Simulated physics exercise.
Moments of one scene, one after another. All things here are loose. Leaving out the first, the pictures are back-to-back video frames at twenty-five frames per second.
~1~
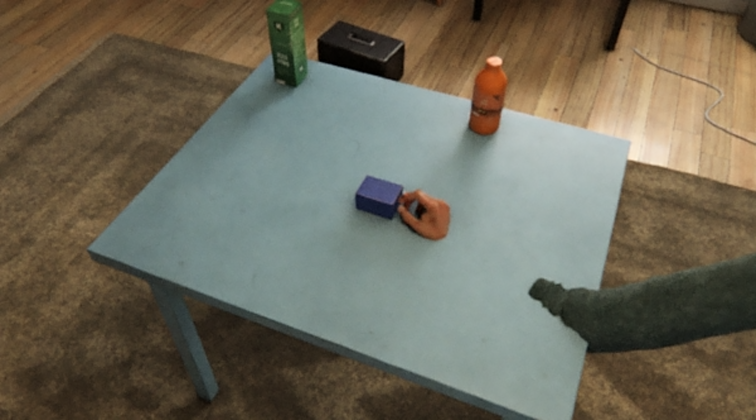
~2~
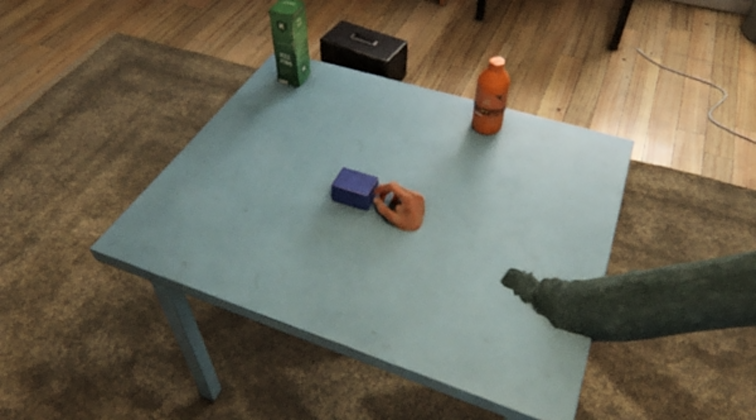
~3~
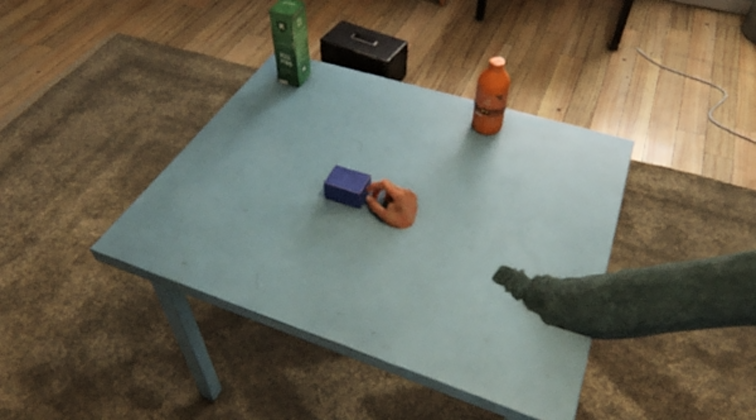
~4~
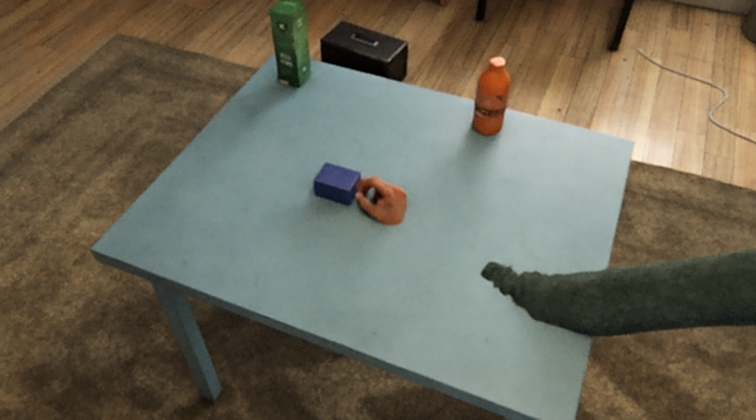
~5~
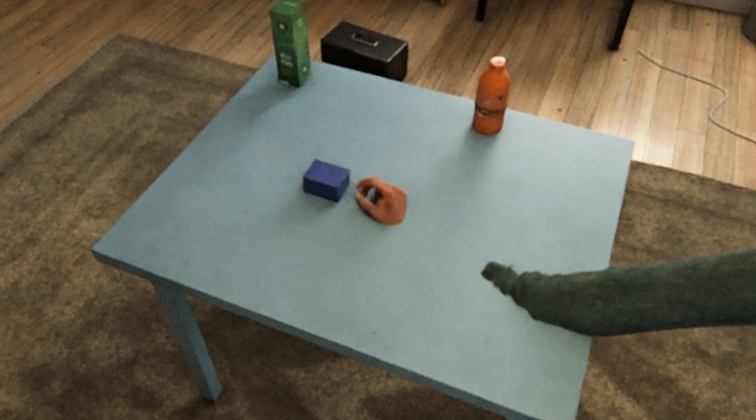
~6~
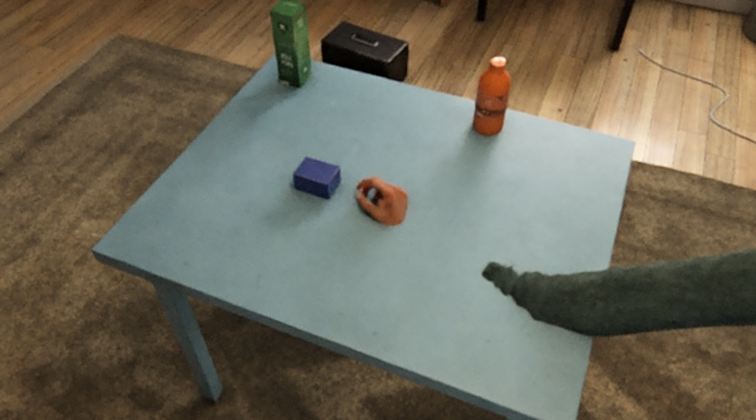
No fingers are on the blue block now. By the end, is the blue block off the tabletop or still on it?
I expect it will be on the table still.
Then, 0.10 s after the last picture, blue block slid about its own width near (299, 172).
Then, 0.20 s after the last picture, blue block slid about its own width near (288, 169).
Then, 0.60 s after the last picture, blue block slid about its own width near (286, 168).
At rest, moved from the start, blue block. Seen from the same camera at the end, blue block near (286, 168).
